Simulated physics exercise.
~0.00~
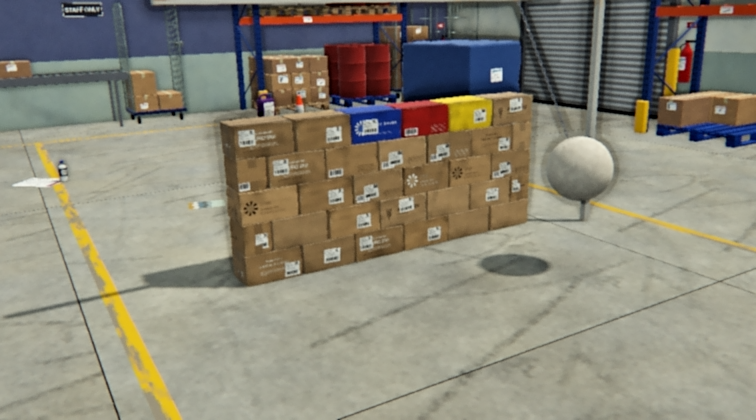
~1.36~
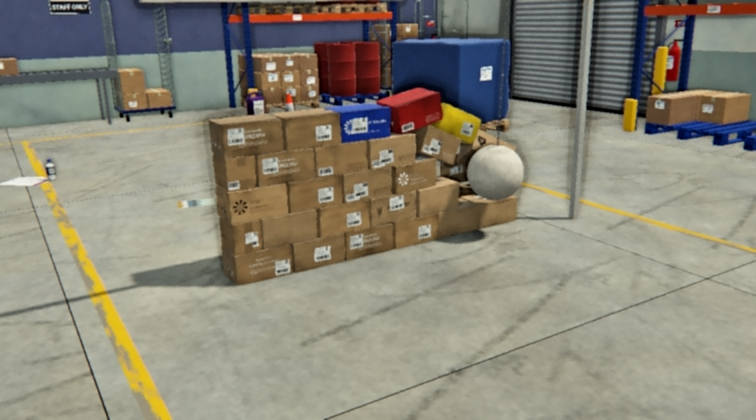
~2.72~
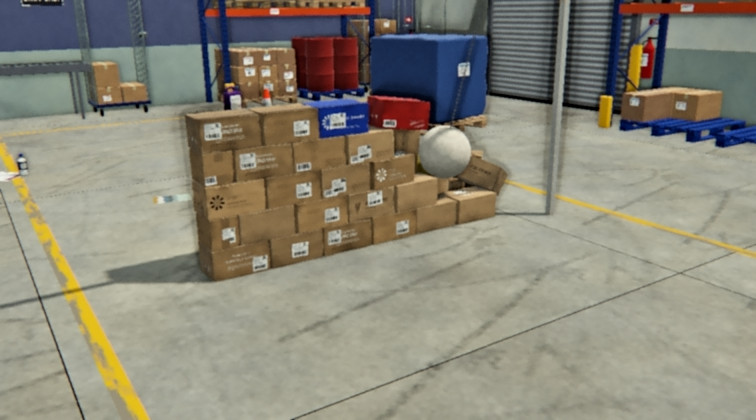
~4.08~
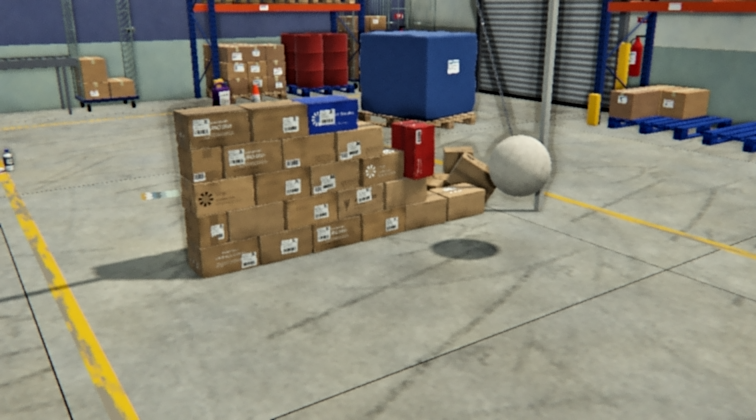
In a warehouse, a pale ball swings left into the right end of a stacked wall of cardboard boxes, toppling several along with a yellow one, then swings back right as a red box drops and ends upright on its end, while the blue box stays on top.
